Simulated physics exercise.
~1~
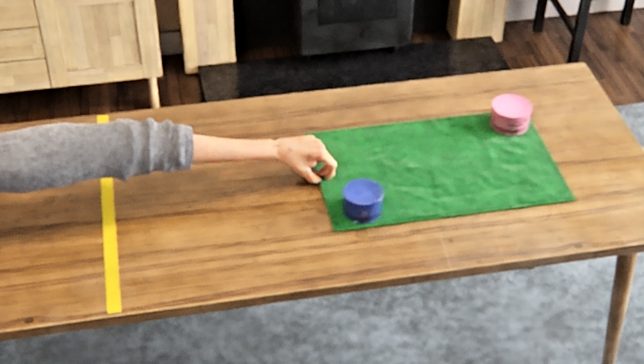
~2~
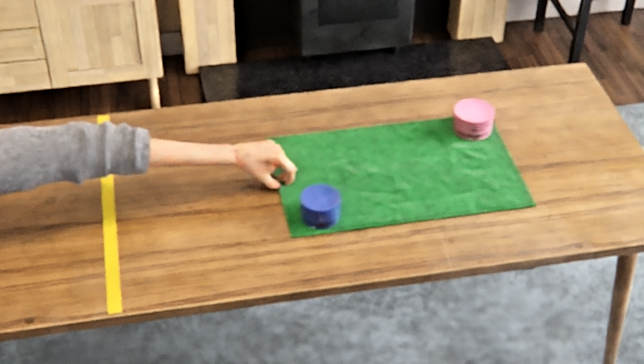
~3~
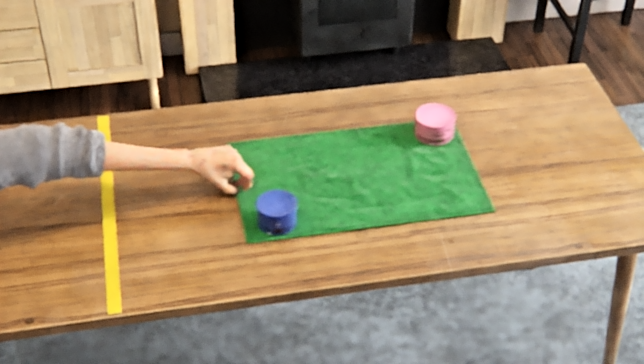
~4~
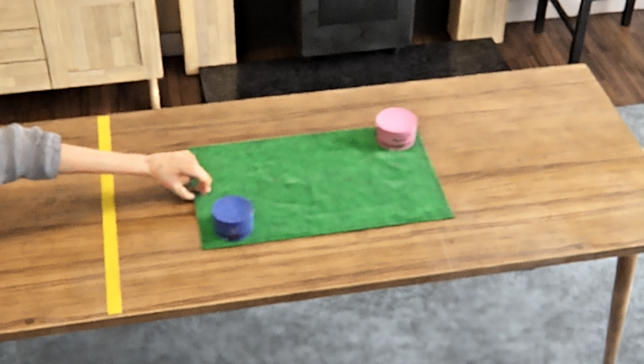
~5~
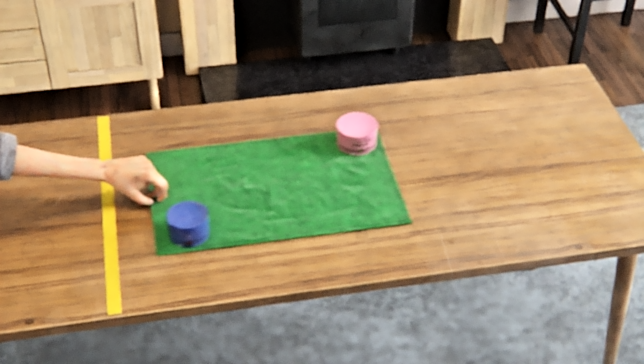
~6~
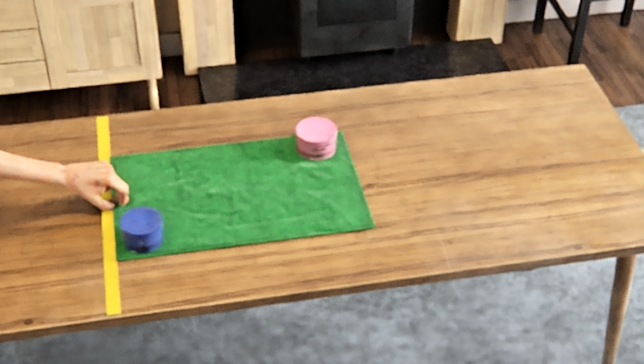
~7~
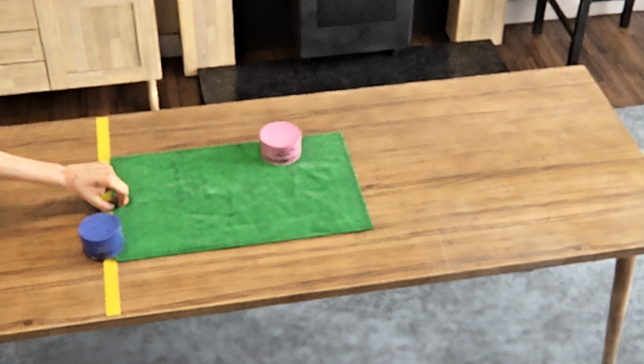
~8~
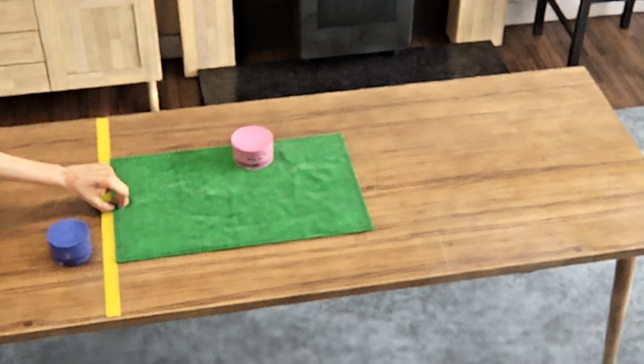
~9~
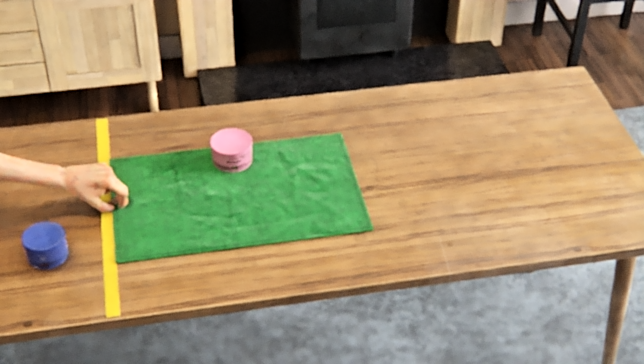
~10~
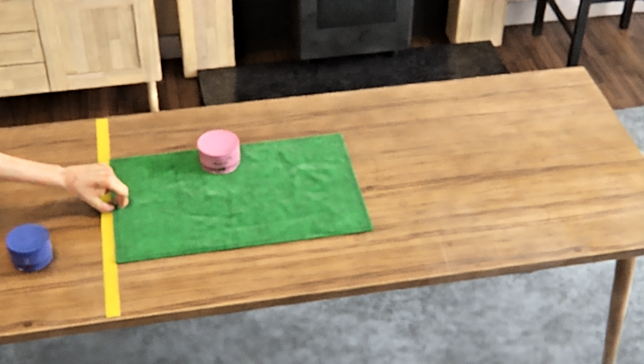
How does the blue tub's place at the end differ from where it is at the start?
At the start the blue tub sits on the green mat near its front left corner, well to the right of the yellow tape. At the end it is off the mat on the bare table, to the left of the tape and near the left side of the view.
